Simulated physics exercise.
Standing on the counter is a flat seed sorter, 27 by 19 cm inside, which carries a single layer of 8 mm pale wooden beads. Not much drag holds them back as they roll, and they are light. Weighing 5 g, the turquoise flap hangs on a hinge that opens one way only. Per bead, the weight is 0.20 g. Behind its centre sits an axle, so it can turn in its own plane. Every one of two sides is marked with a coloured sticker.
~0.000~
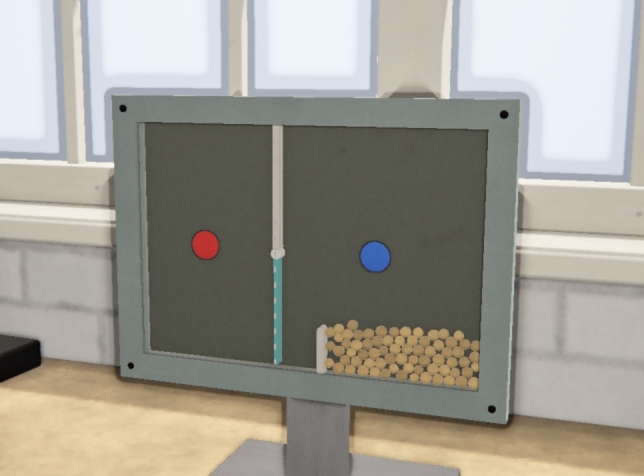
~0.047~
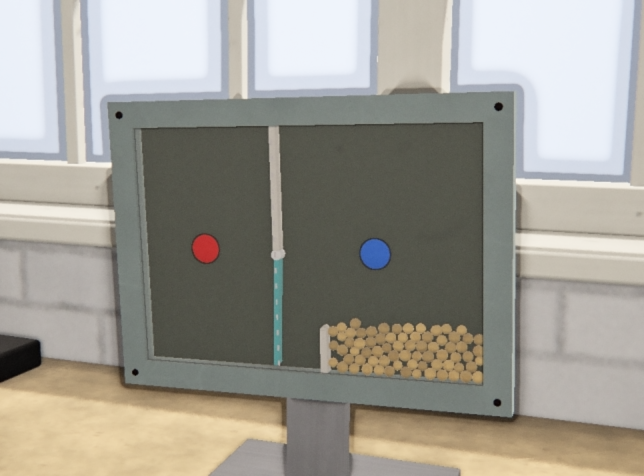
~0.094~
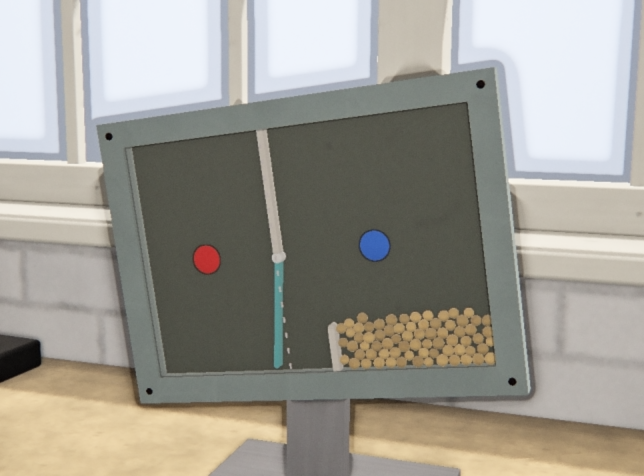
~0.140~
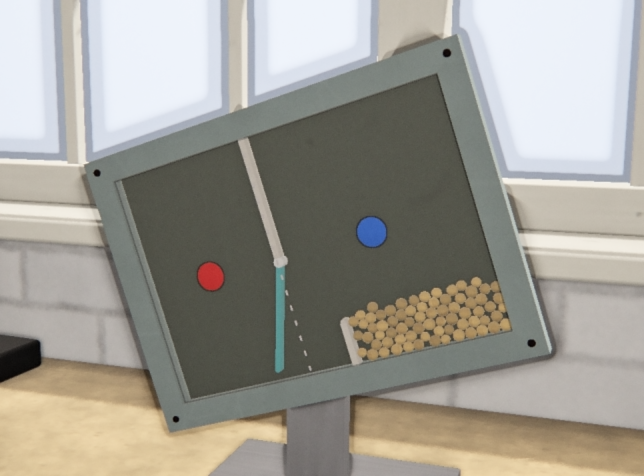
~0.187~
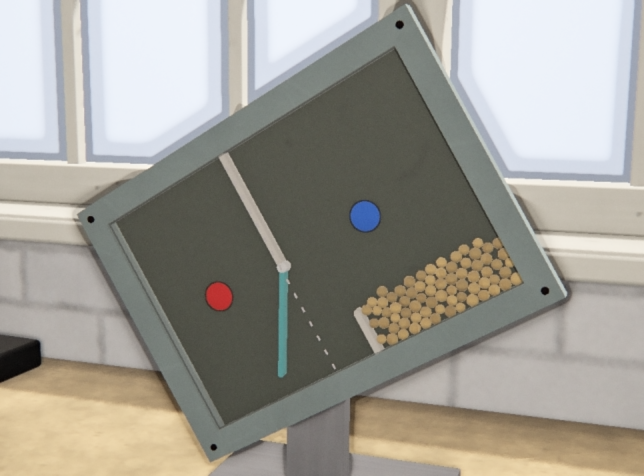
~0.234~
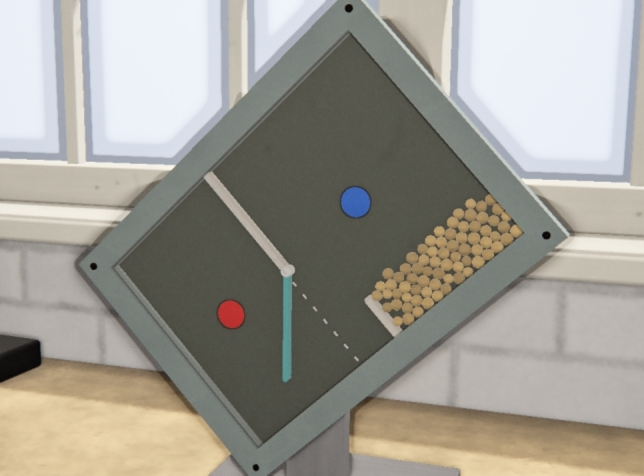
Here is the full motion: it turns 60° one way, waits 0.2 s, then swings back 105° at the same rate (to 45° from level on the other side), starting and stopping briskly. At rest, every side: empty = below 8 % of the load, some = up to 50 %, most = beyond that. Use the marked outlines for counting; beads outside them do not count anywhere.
Red some, blue most.
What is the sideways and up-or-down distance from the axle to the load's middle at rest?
It lies close to 3 centimetres left and 8 centimetres below.
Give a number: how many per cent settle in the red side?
About 35 %.
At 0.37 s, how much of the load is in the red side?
The share there is around 0 percent.
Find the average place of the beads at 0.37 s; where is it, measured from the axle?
Roughly 10 centimetres to the right and 3 centimetres above.
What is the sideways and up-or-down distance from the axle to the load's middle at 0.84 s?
Some 1 cm right and 8 cm below.
After 0.37 s, it stands 60° anticlockwise; the beads' middle is 10 cm right of and 3 cm above the centre; blue 100 %; turquoise flap open 42°.
After 0.84 s, it stands 8° anticlockwise; the beads' middle is 1 cm right of and 8 cm below the centre; red 40 %, blue 60 %; turquoise flap open 24°.
After 1.11 s, it stands 45° clockwise; the beads' middle is 5 cm left of and 7 cm below the centre; red 35 %, blue 65 %; turquoise flap shut.
At rest by 1.7 s, it stands 45° clockwise; red 35 %, blue 65 %; turquoise flap shut.
